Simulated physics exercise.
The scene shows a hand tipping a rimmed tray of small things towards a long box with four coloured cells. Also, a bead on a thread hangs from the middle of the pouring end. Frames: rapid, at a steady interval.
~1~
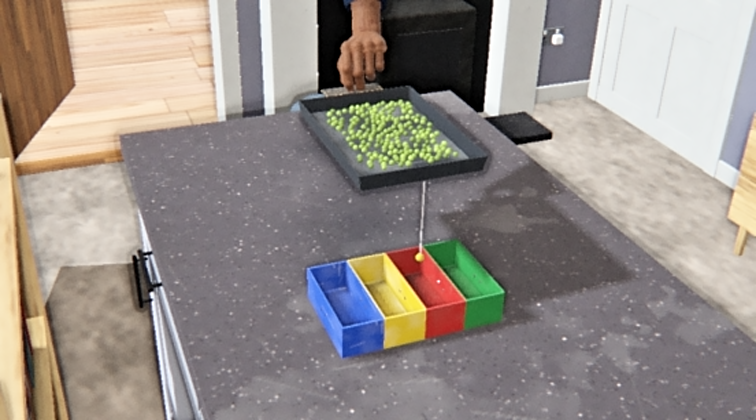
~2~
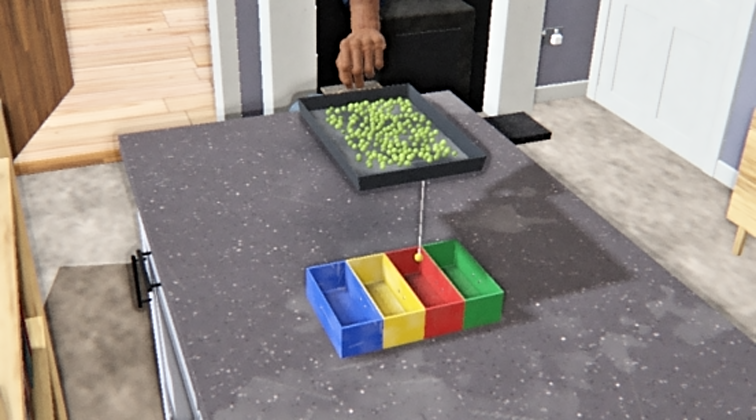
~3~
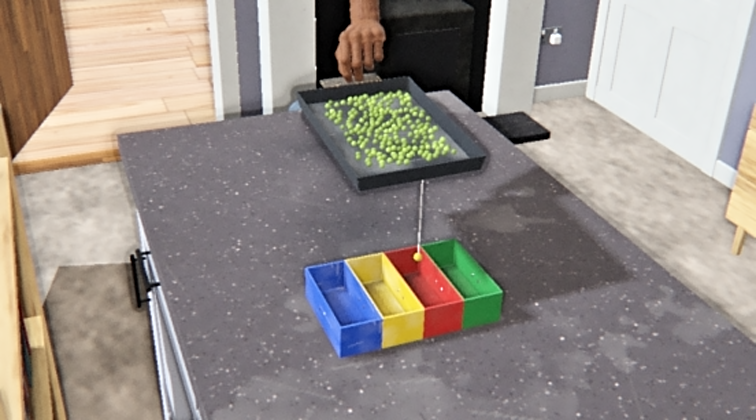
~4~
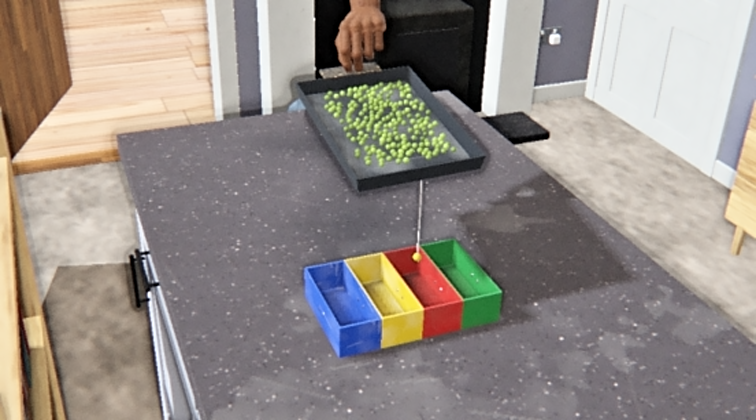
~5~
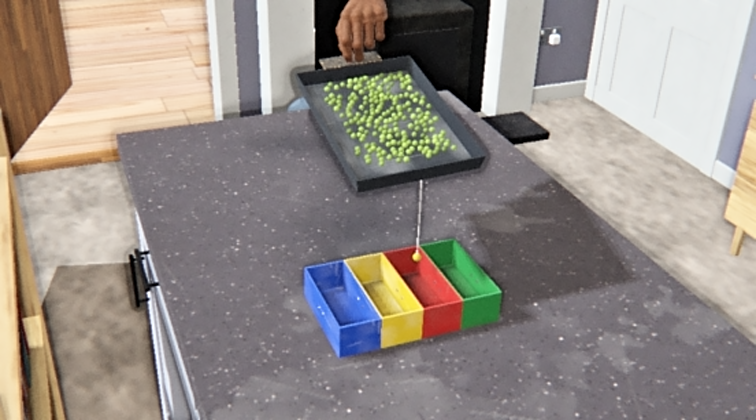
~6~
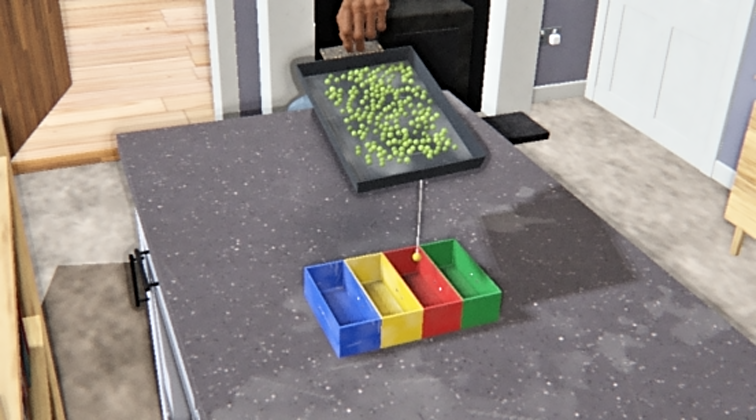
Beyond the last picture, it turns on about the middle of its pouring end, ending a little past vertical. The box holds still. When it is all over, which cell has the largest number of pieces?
The yellow cell.
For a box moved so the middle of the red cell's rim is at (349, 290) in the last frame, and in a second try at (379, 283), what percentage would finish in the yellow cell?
Roughly 0 per cent, then roughly 20 per cent.
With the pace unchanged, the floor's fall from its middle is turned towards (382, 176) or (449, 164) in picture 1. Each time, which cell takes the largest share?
Yellow, then the green cell.
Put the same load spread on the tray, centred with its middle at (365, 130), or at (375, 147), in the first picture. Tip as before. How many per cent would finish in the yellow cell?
Near 50 % and 60 %.
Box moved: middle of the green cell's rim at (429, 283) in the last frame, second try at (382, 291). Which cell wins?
For the first spot I'd say the cell in red, and for the second spot the green cell.
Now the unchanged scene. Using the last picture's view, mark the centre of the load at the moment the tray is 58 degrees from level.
Look about (401, 172) in the last picture.
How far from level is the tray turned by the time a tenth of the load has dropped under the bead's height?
Angle: Close to 100°.
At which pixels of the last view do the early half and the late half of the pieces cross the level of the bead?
Early half (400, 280), late half (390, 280).
Just after the last frame, tray tipped steeply; almost all on the tray; just a few falling or outside the box.
A moment on, tray tipped right over; the larger part on the tray; just a few in the blue cell; just a few in the yellow cell; just a few in the red cell; about a tenth falling or outside the box.
Further on, tray tipped past a quarter turn; roughly half in the yellow cell; roughly a quarter in the red cell; roughly a quarter in the blue cell; about a tenth in the green cell; just a few falling or outside the box.
When it is over, tray tipped past a quarter turn; roughly half in the yellow cell; roughly a quarter in the red cell; roughly a quarter in the blue cell; about a tenth in the green cell; just a few outside the box.
